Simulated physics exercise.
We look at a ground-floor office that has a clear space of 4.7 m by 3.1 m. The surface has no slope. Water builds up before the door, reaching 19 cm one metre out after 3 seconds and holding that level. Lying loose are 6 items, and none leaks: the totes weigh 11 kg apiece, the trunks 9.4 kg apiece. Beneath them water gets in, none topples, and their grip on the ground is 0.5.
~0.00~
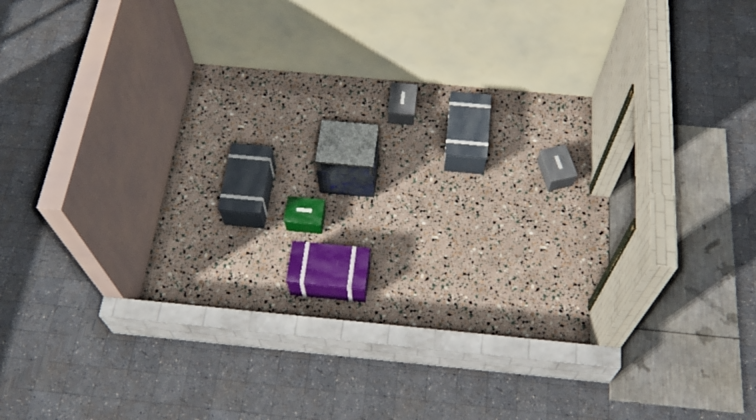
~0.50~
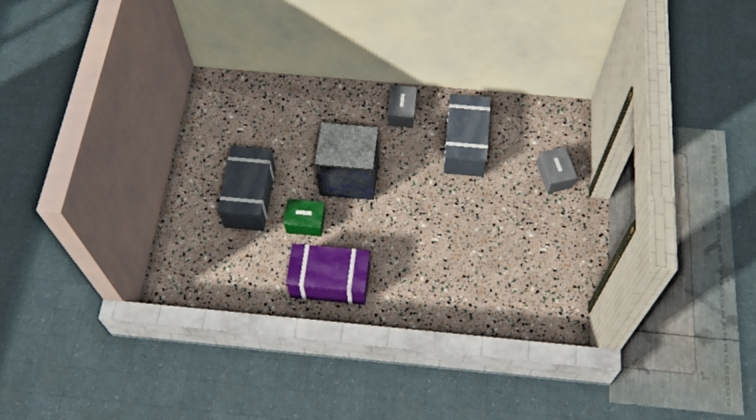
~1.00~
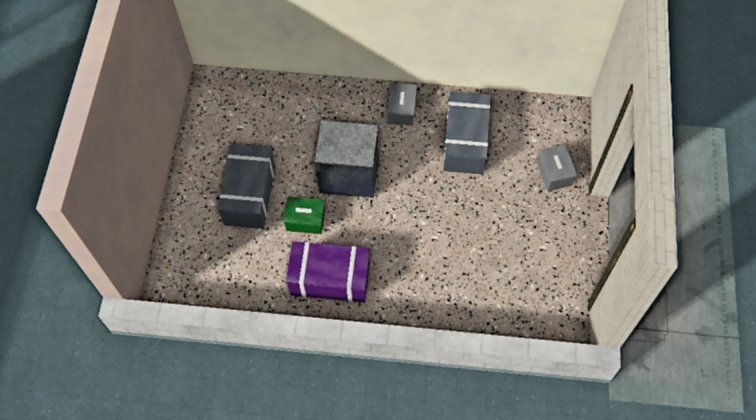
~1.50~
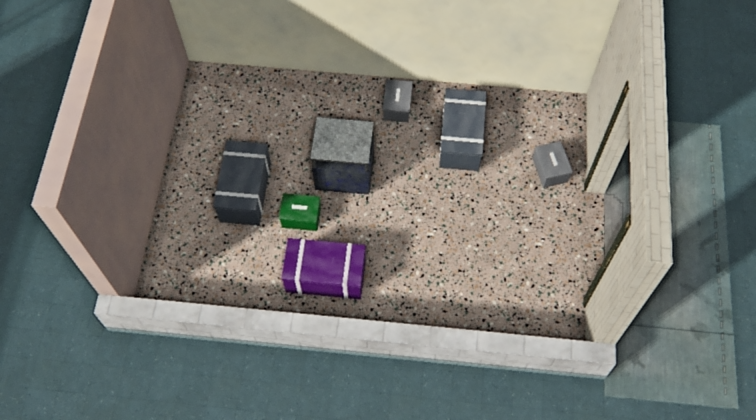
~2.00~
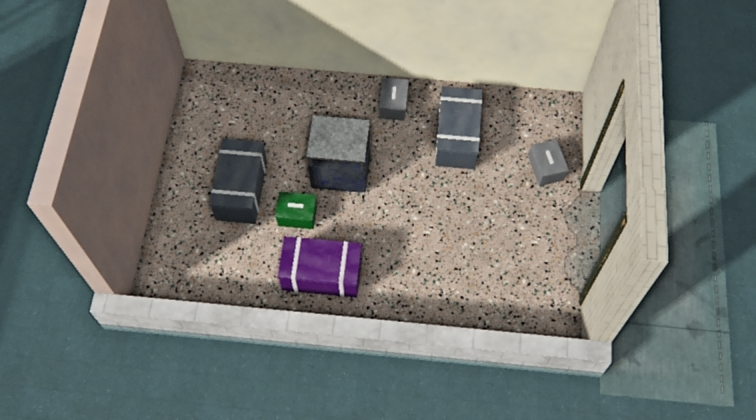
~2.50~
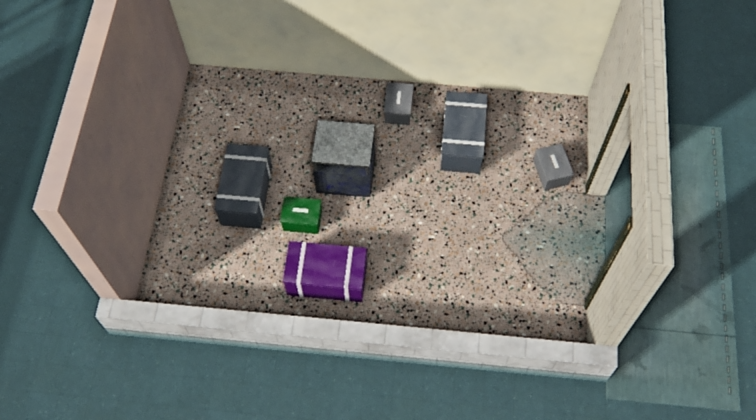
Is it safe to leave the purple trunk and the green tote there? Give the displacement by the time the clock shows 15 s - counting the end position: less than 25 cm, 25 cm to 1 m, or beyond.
For the purple trunk I'd expect a long journey, and for the green tote a long journey.
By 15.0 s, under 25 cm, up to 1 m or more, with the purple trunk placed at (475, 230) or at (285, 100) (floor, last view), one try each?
Try one: Large displacement; try two: Moderate displacement.
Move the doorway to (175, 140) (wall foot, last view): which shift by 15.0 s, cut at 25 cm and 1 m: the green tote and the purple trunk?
Result - green tote: Large displacement, purple trunk: Large displacement.
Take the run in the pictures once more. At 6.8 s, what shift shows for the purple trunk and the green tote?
Close to 150 and 10 centimetres by then.
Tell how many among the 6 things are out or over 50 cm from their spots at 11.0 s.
It comes to 3.
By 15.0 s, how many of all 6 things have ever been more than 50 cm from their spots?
6 in all.
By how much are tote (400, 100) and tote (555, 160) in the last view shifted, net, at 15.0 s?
They sit 150 cm and 100 cm away, in the order given.
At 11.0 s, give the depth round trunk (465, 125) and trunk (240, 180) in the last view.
First roughly 4 cm, second roughly 12 cm.
After 3.5 s the purple trunk is near (325, 265), 0.0 m from its start, aground; the green tote is near (301, 211), 0.0 m from its start, aground; 0 afloat.
After 6.8 s the purple trunk is near (174, 252), 1.5 m from its start, afloat; the green tote is near (291, 210), 0.1 m from its start, aground; 2 afloat.
After 11.0 s the purple trunk is near (261, 124), 1.8 m from its start, afloat; the green tote is near (273, 232), 0.4 m from its start, afloat; 5 afloat.
After 15.0 s the purple trunk is near (225, 101), 2.2 m from its start, afloat; the green tote is near (168, 205), 1.4 m from its start, afloat; 5 afloat.
